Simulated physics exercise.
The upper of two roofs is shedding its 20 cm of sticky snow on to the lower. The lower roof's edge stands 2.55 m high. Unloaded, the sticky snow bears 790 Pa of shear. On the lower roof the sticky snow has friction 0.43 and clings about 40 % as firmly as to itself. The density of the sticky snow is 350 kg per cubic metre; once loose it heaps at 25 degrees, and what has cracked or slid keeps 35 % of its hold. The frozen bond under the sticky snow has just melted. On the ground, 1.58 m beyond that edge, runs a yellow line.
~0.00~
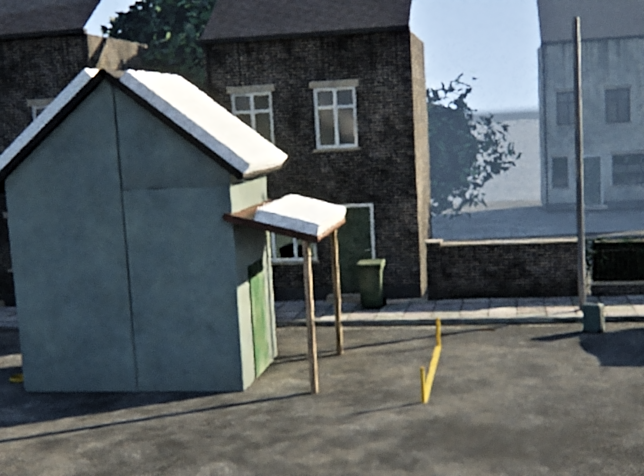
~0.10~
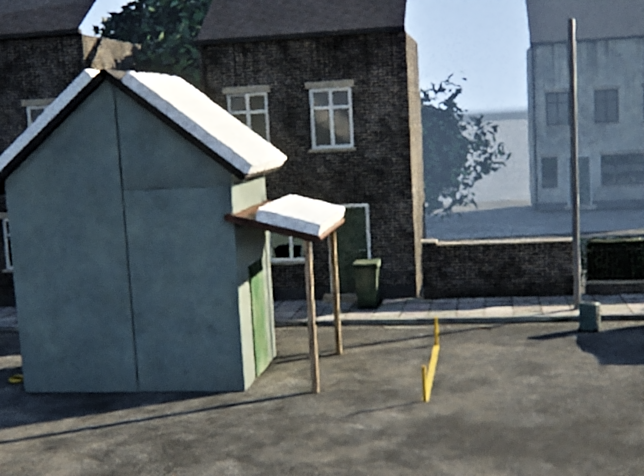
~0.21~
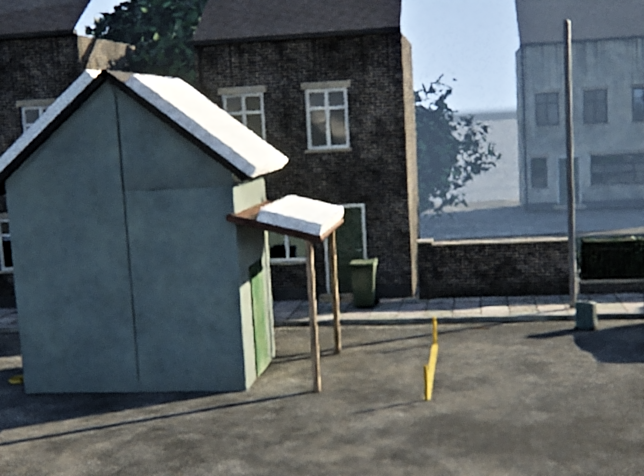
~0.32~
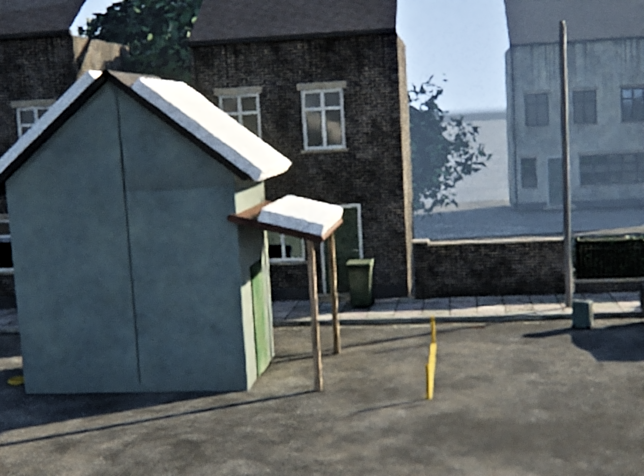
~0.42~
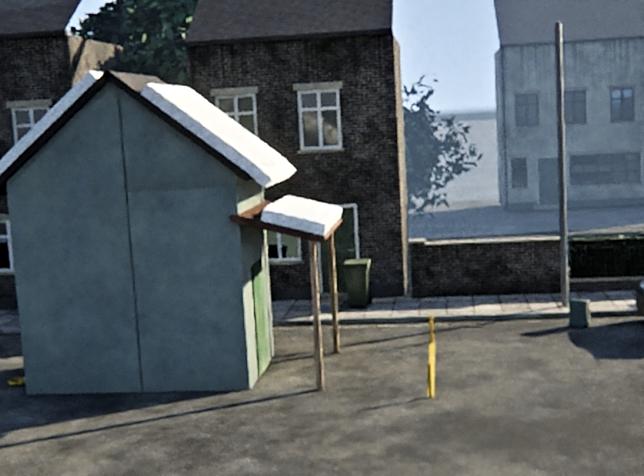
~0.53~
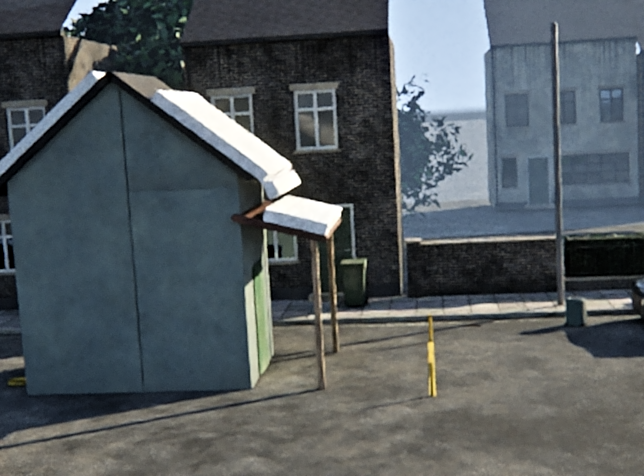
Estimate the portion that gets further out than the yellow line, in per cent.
It comes to some 24 %.
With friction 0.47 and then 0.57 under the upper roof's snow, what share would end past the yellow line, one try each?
In that order: 3 %, 0 %.
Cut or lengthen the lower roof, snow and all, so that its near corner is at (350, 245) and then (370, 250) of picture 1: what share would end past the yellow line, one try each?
In turn about 10 %, 4 %.
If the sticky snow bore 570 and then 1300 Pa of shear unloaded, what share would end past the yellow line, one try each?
In turn about 35 %, 8 %.
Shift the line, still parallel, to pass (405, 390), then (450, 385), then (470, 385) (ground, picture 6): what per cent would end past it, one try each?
In turn about 35 %, 16 %, 9 %.
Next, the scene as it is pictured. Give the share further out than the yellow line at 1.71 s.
Some 0 per cent.
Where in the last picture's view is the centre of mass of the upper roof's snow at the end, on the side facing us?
At about (397, 355).
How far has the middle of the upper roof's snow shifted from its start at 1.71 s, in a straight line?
About 3.6 m.
By 1.07 s, none is below the lower edge and 0 % is past the line.
By 1.71 s, 43 % is below the lower edge and 0 % is past the line.
By 2.36 s, 64 % is below the lower edge and 24 % is past the line.
By 3.00 s, 74 % is below the lower edge and 24 % is past the line.
By 3.40 s, at the end, 74 % is below the lower edge and 24 % is past the line.
